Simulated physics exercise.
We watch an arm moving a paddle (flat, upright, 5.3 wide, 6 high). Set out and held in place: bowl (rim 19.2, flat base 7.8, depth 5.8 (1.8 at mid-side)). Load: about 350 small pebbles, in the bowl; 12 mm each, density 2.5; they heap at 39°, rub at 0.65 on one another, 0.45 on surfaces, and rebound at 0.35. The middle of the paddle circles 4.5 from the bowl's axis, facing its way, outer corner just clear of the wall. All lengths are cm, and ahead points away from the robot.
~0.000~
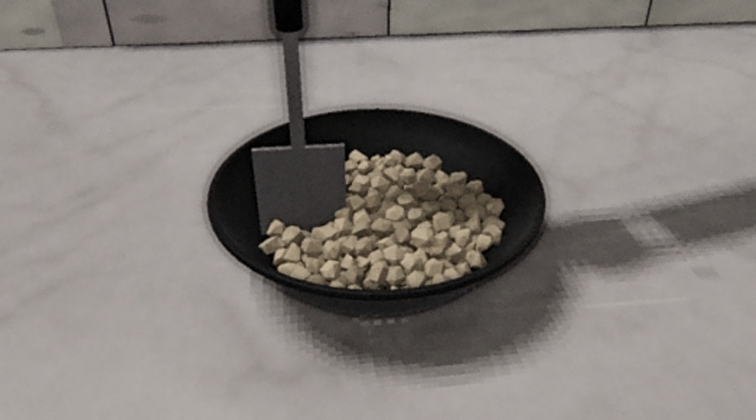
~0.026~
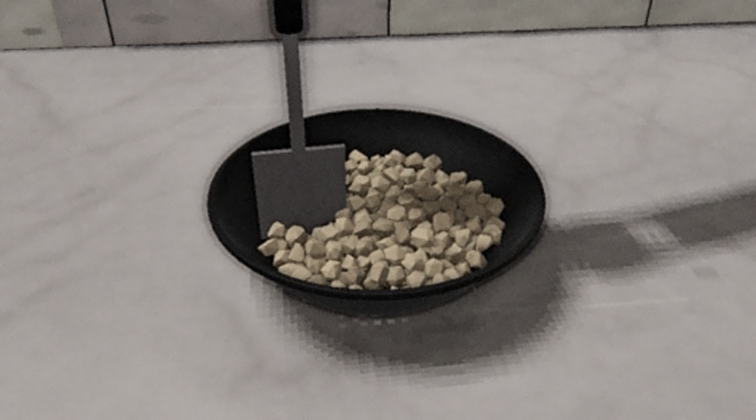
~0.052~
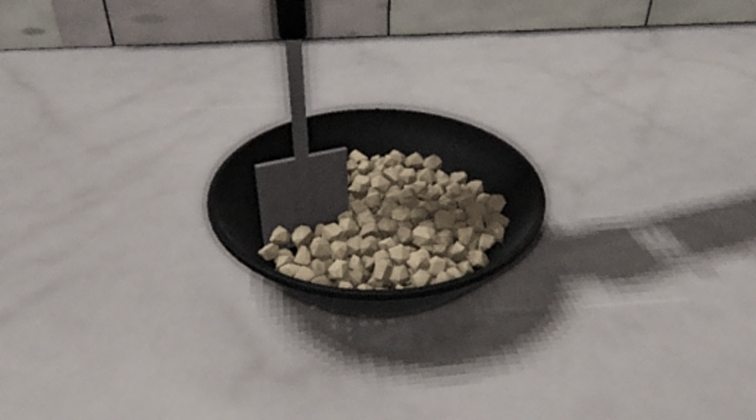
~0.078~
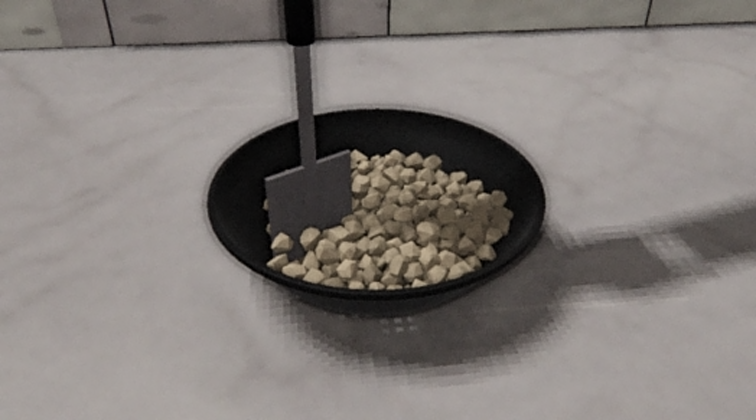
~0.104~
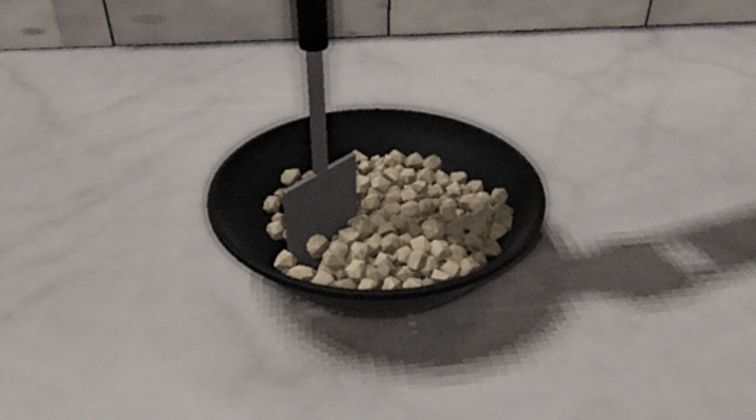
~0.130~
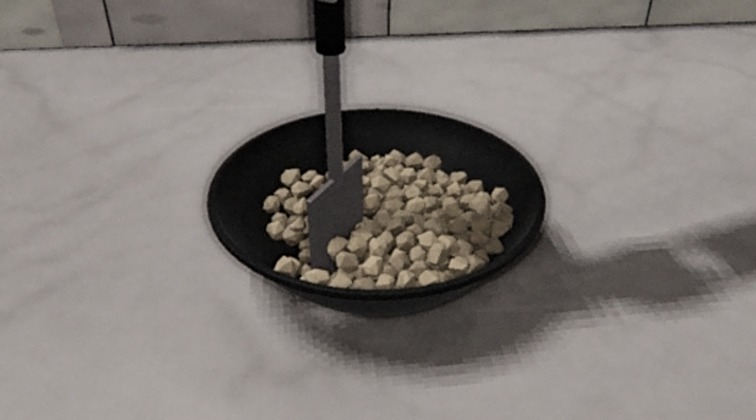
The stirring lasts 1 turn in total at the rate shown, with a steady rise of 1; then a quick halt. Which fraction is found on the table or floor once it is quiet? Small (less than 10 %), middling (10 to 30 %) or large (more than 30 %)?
On the table or floor the share is middling, 10 to 30 %.
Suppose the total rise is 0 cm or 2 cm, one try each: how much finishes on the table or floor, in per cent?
Some 20 and 15 per cent.
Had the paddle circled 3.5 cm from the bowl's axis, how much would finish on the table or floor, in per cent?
It would be near 15 per cent.
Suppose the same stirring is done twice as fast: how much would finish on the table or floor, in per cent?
Then about 45 per cent.
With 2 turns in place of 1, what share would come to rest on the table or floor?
Then about 30 per cent.
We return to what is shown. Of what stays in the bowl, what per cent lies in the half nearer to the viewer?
About 60 per cent.
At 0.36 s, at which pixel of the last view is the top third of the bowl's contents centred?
At about (457, 170).
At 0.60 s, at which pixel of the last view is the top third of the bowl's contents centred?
Around (310, 165).
After 0.36 s, 173° round, highest piece 9 above the table; 327 in the bowl, 10 on the table or floor, 11 in flight or on the tool.
After 0.60 s, 291° round, highest piece 9 above the table; 295 in the bowl, 44 on the table or floor, 9 in flight or on the tool.
After 0.91 s, 0° round, highest piece 7 above the table; 282 in the bowl, 66 on the table or floor.
After 1.61 s, 0° round, highest piece 7 above the table; 282 in the bowl, 66 on the table or floor.
In the end, 282 in the bowl, 66 on the table or floor. That is 19 % on the table or floor.
